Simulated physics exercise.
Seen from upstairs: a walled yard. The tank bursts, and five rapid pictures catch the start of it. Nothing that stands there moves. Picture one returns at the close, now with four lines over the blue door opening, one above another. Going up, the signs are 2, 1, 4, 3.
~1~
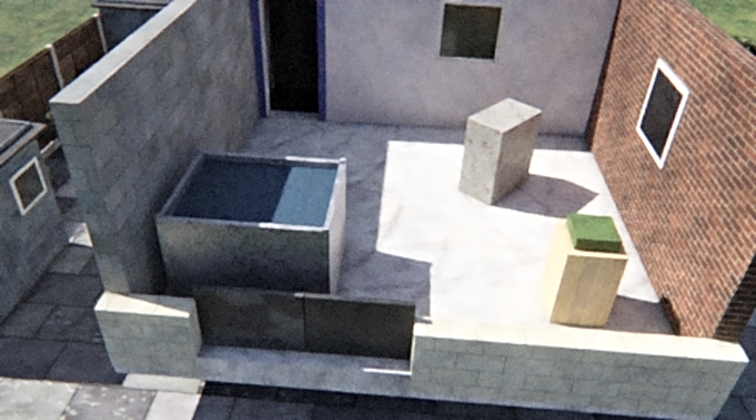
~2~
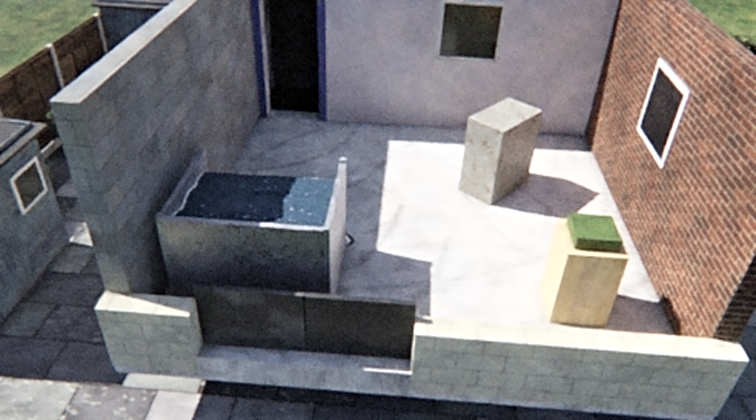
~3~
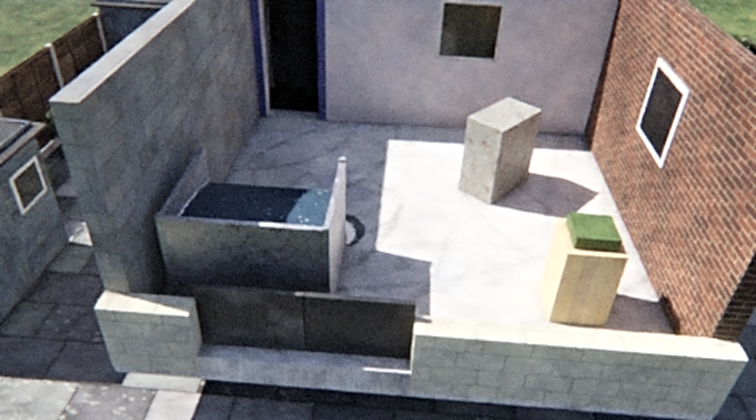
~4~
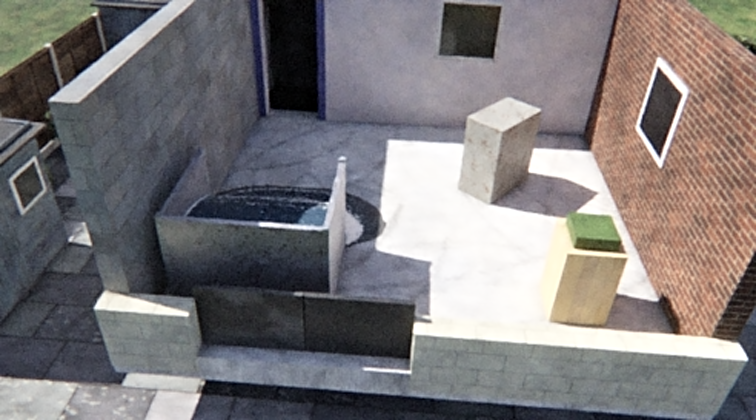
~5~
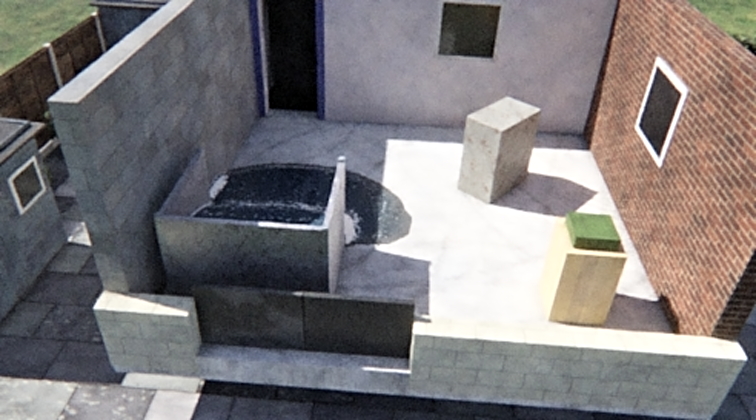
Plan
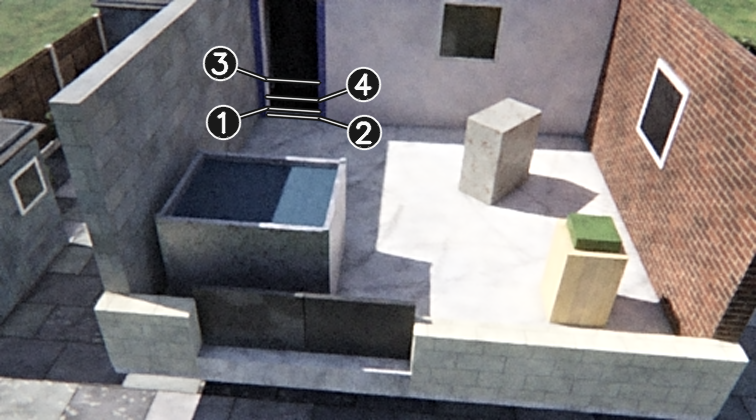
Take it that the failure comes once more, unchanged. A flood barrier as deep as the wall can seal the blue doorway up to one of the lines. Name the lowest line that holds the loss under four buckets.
Take 3.
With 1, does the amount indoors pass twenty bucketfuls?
Yes.
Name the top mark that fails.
Mark 4.
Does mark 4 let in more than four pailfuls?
Yes, that goes wrong.
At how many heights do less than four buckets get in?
One of them.
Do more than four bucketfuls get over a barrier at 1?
Yes, that goes wrong.
In white, 1 at (293, 110); 2 at (293, 116); 3 at (292, 80); 4 at (292, 98); from the bottom up 2, 1, 4, 3.
If 1 is chosen, dozens of bucketfuls pour in.
If 2 is chosen, dozens of bucketfuls pour in.
If 3 is chosen, a splash gets over, under a bucket.
If 4 is chosen, about 14 bucketfuls get in.
